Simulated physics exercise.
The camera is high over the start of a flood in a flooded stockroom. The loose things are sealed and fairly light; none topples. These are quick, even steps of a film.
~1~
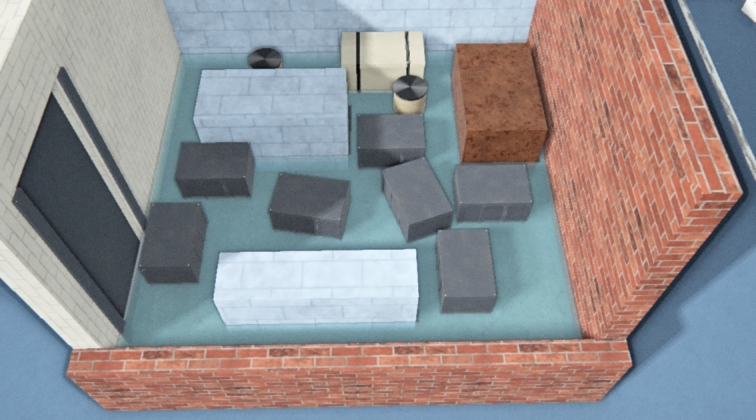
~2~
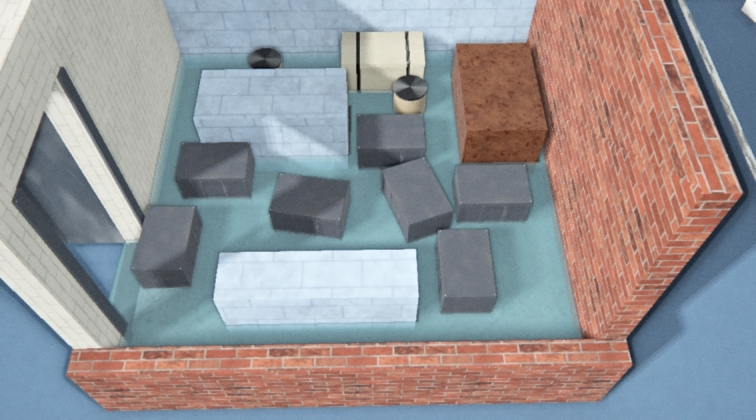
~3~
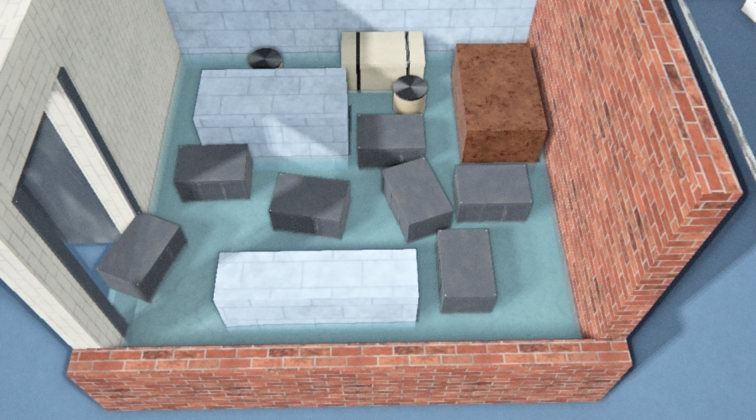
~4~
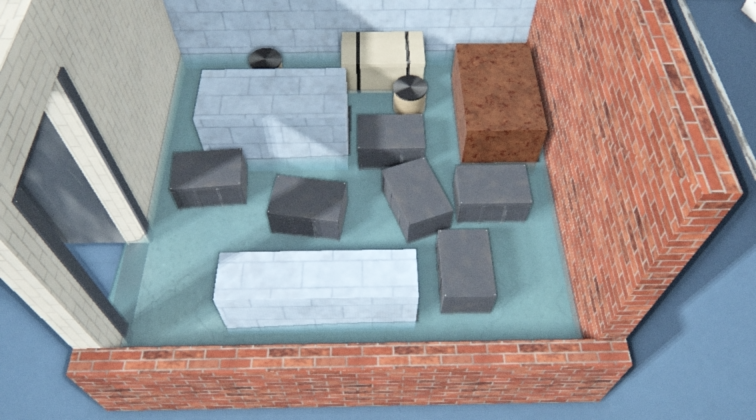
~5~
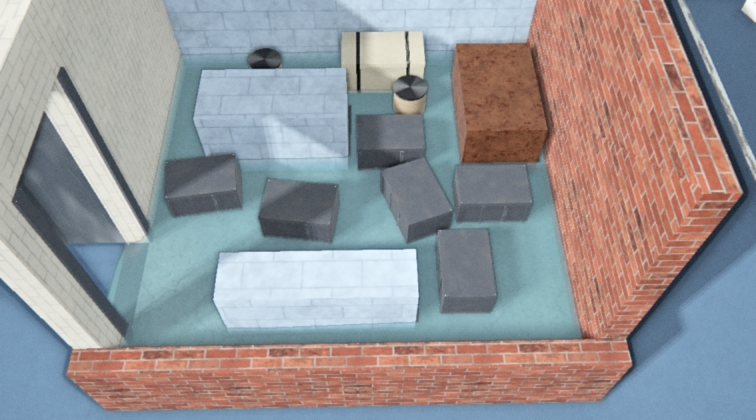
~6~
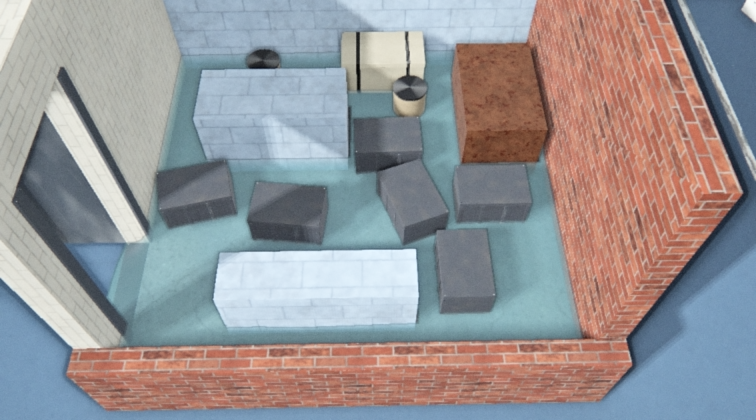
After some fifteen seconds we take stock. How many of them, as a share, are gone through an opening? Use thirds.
It is one to two thirds.
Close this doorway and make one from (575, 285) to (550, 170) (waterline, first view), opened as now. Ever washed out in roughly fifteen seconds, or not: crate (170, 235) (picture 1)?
Verdict: Kept in.
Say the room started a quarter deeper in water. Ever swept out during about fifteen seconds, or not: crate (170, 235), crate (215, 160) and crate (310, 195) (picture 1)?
In that order: Washed out, washed out, through.
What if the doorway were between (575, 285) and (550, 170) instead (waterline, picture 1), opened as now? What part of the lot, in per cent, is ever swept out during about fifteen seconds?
Roughly 70 per cent.
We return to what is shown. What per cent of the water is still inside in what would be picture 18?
Near 72 in a hundred.
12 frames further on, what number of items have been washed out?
2 of them.
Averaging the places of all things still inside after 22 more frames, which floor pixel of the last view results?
Around (316, 208).
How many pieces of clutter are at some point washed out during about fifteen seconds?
5 of them.
A moment on, 1 of 10 are out; 9 afloat.
Next, 2 of 10 are out; 8 afloat.
Later, 3 of 10 are out; 7 afloat.
In the end, 5 of 10 are out; 5 afloat.
